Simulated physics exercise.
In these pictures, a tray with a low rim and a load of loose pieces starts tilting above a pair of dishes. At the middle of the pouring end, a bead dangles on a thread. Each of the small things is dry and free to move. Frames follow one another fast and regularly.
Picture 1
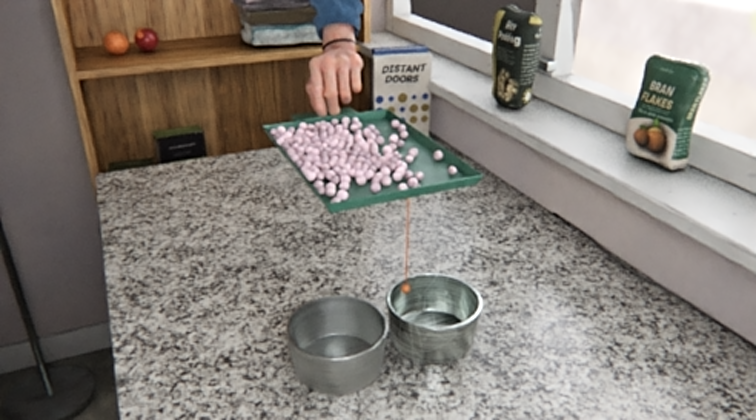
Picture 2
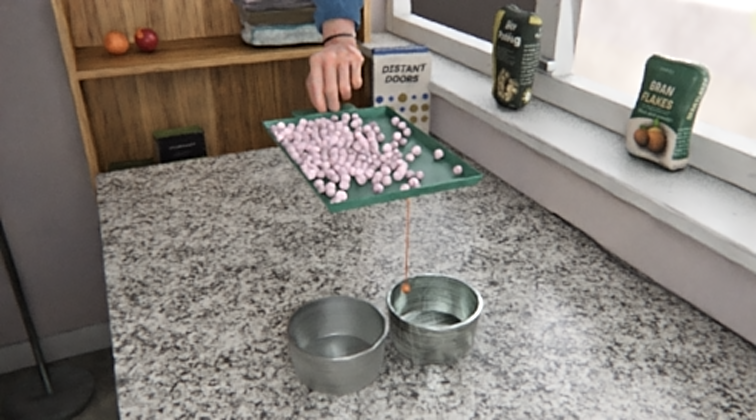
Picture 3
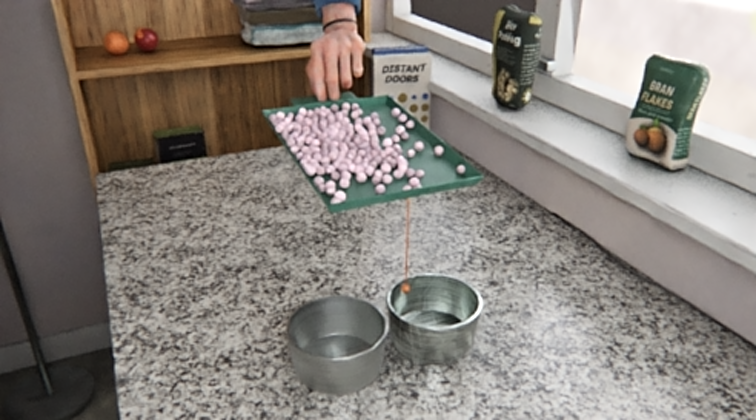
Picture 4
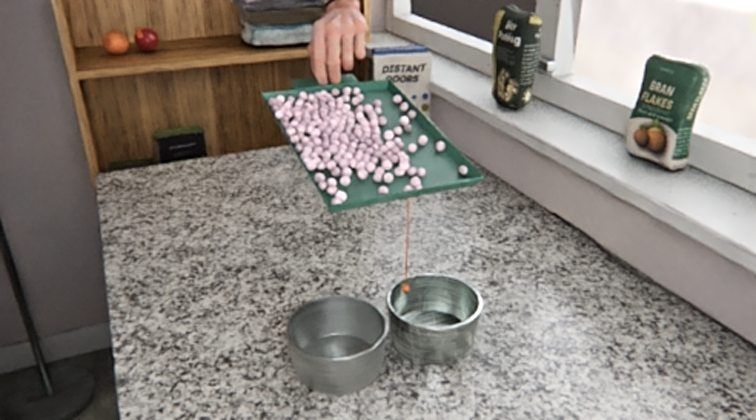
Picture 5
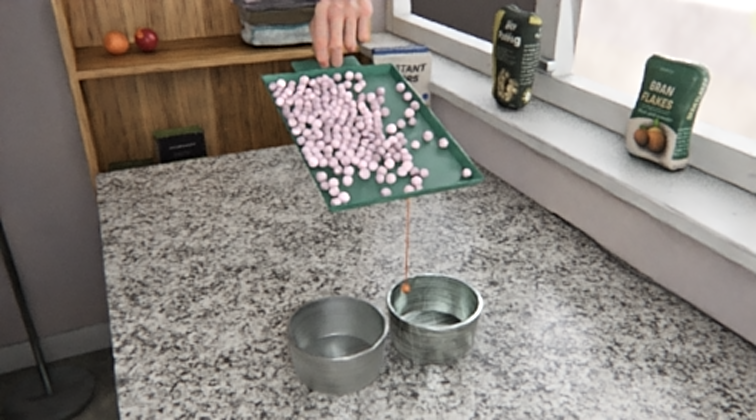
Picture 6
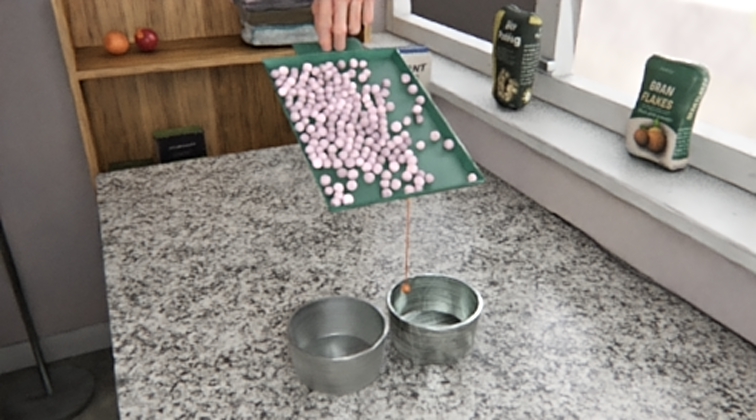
A green tray loaded with pale pink sugar pearls is held by a hand above a speckled grey counter, seen from slightly above in a room with a window. Two metal dishes stand below, an orange bead hangs on a thread, and fruit, boxes and packets sit behind. The hand steadily raises the tray's far end, and the pearls begin shifting, while the camera stays still.
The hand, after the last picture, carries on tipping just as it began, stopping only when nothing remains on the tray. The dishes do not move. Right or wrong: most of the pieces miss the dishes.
Right.
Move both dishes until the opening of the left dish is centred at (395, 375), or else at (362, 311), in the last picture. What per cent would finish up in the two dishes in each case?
You'd end up with around 40 per cent and then around 10 per cent.
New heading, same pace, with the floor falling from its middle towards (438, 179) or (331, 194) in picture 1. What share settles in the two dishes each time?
You'd see roughly 20 per cent the first time and 80 per cent the second.
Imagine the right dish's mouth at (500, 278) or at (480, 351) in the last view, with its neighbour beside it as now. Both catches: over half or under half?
Short of half and then Short of half.
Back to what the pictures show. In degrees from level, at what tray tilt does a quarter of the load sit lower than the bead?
It has tipped about 65 degrees.
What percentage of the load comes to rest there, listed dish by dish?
Left 10 per cent, right 20 per cent.
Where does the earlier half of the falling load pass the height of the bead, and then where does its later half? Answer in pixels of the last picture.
For the early half I get (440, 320), and for the late half (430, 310).
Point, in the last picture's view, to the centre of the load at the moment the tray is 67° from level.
(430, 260).
Soon, tray tipped steeply; about a quarter on the tray; a stray few in the left dish; a stray few in the right dish; about a quarter outside both; about half in the air.
A while on, tray tipped past a quarter turn; a small part in the left dish; a small part in the right dish; most outside both; a stray few in the air.
Towards the end, tray tipped past a quarter turn; a small part in the left dish; a small part in the right dish; most outside both.
Finally, tray tipped past a quarter turn; a small part in the left dish; a small part in the right dish; most outside both.
